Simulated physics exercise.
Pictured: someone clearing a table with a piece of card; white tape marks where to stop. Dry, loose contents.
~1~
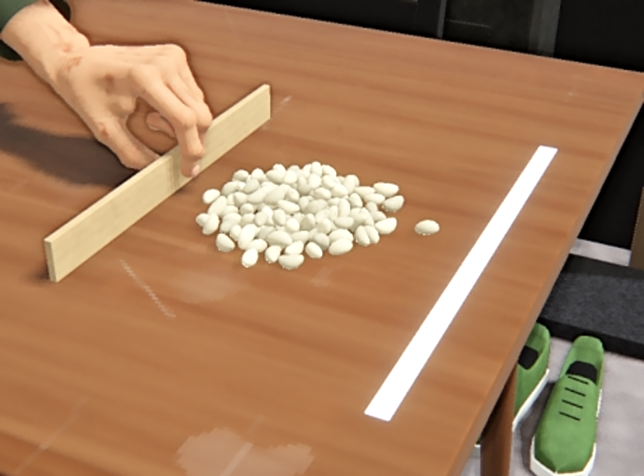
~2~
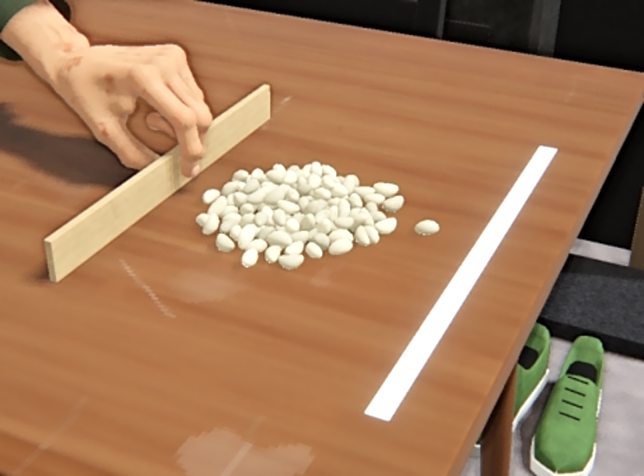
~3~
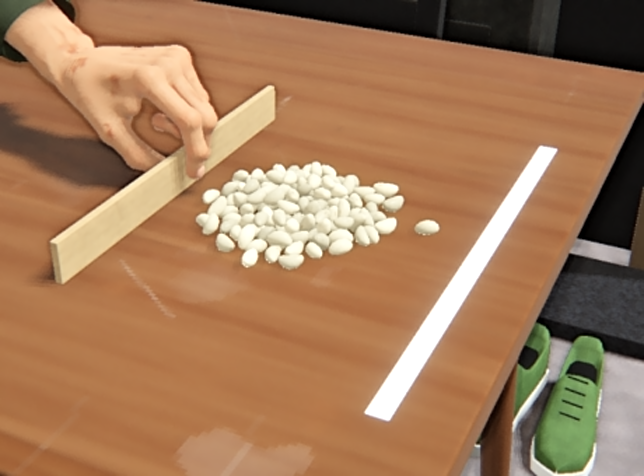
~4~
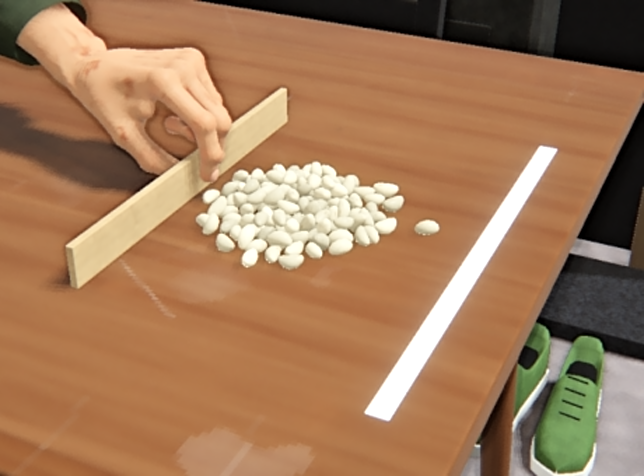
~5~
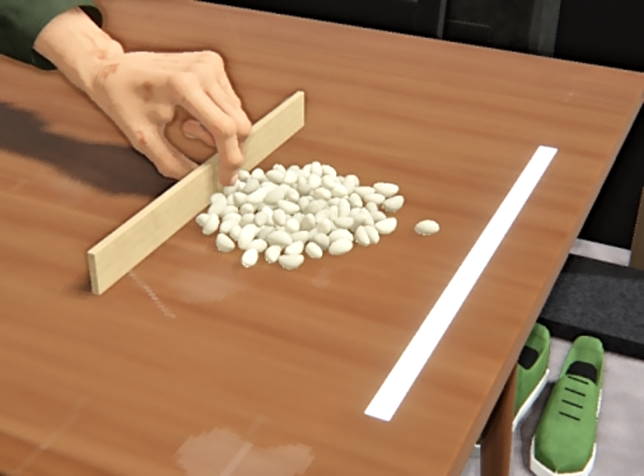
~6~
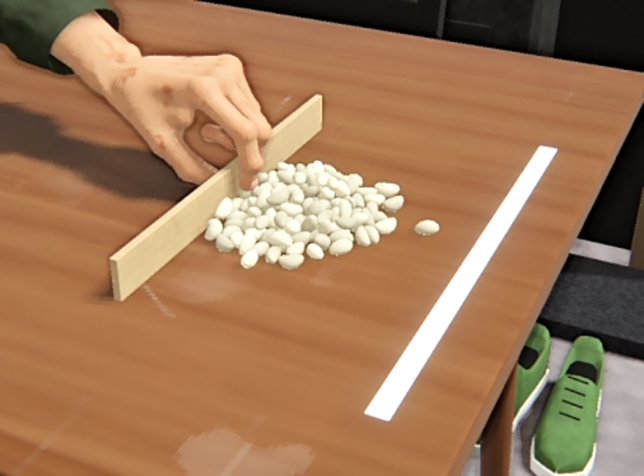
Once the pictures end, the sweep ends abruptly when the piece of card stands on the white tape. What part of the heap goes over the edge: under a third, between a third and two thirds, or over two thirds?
A third to two thirds.
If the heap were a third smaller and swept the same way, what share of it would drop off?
Roughly 40 per cent.
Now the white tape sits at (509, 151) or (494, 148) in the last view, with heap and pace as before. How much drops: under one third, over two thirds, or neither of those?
Taking the two placings in order, the share is under a third and then under a third.
Shortly afterwards, piece of card still moving, near (360, 193); heap all on the table, its front near (484, 253).
Next, piece of card stopped at the white tape; heap near a third over the edge.
Some moments later, piece of card stopped at the white tape; heap near half over the edge.
In the end, piece of card stopped at the white tape; heap near half over the edge.
